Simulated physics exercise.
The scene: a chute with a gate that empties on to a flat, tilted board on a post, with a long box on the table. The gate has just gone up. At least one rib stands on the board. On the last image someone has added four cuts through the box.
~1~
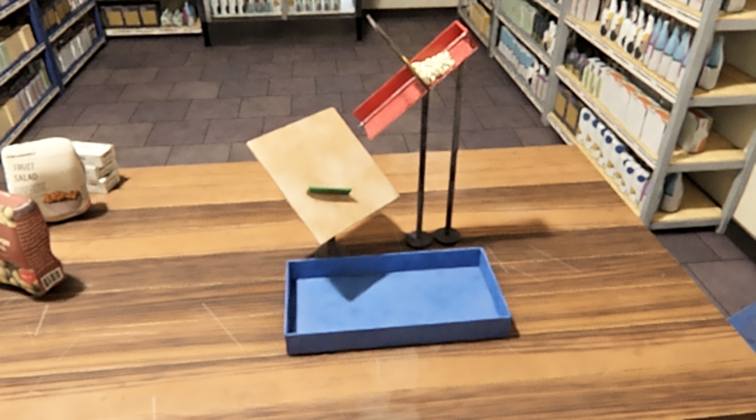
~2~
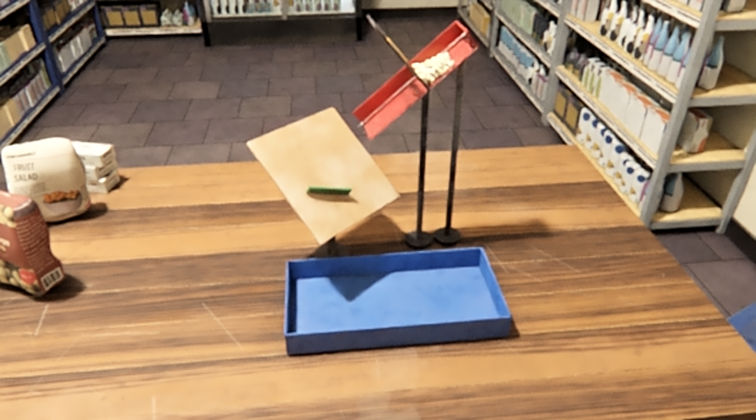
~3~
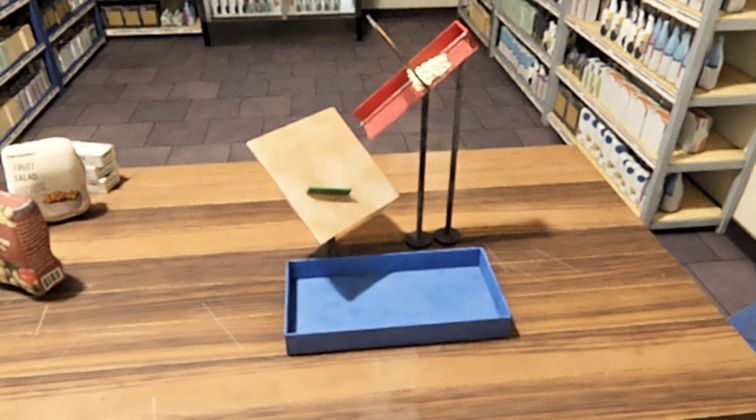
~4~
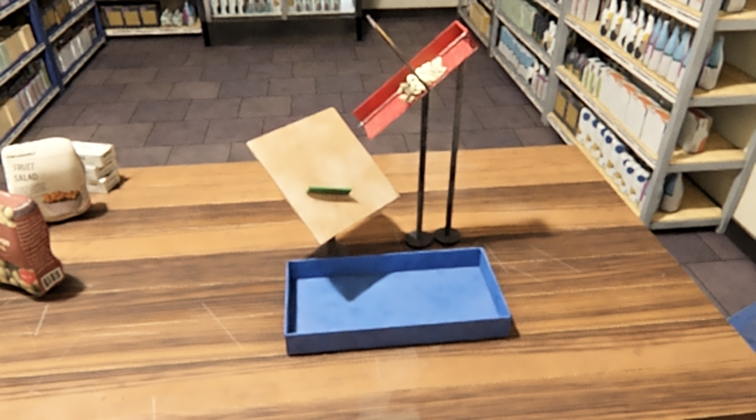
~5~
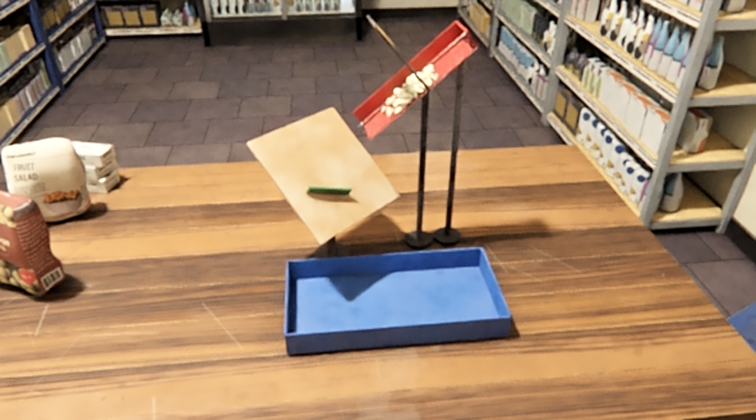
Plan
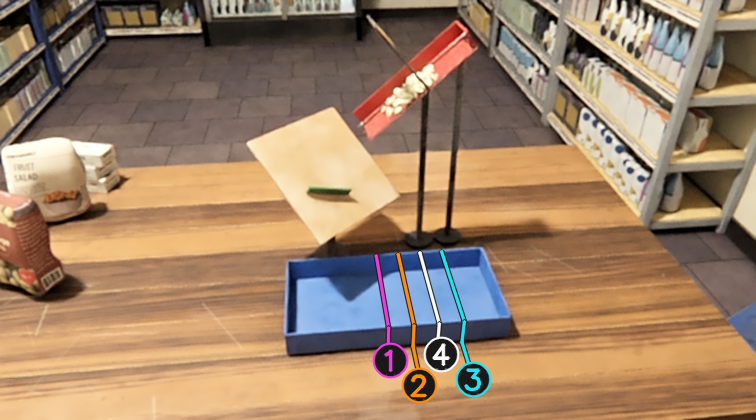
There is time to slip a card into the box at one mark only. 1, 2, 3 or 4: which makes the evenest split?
Choose 2.
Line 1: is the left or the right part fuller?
Right.
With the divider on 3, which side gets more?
More lands on the left.
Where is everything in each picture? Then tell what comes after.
Load behind the gate (430, 67), white beans; lip of the chute (368, 133), sloping fairly steeply, in the first frame.
Middle of the board (327, 170), tilted fairly steeply; middle of its low edge (363, 219); of its high edge (292, 124), in the second frame.
Front corners of the box (285, 335) and (511, 316), empty; front of the load (416, 87), in the third frame.
Middle of the load (419, 79); its front (403, 97), roughly a third of the way to the lip; rib from (309, 187) to (352, 189), in the fourth frame.
Middle of the load (413, 90); its front (384, 110), roughly two thirds of the way to the lip, in the fifth frame.
On the marked copy, line 1 crosses the front rim at (388, 326); line 2 crosses the front rim at (413, 324); line 3 crosses the front rim at (464, 320); line 4 crosses the front rim at (439, 322).
With 1, of what is caught, about a tenth on the left of the divider, almost all on the right.
With 2, of what is caught, roughly half on the left of the divider, roughly half on the right.
With 3, of what is caught, every piece on the left of the divider, not one piece on the right.
With 4, of what is caught, almost all on the left of the divider, just a few on the right.
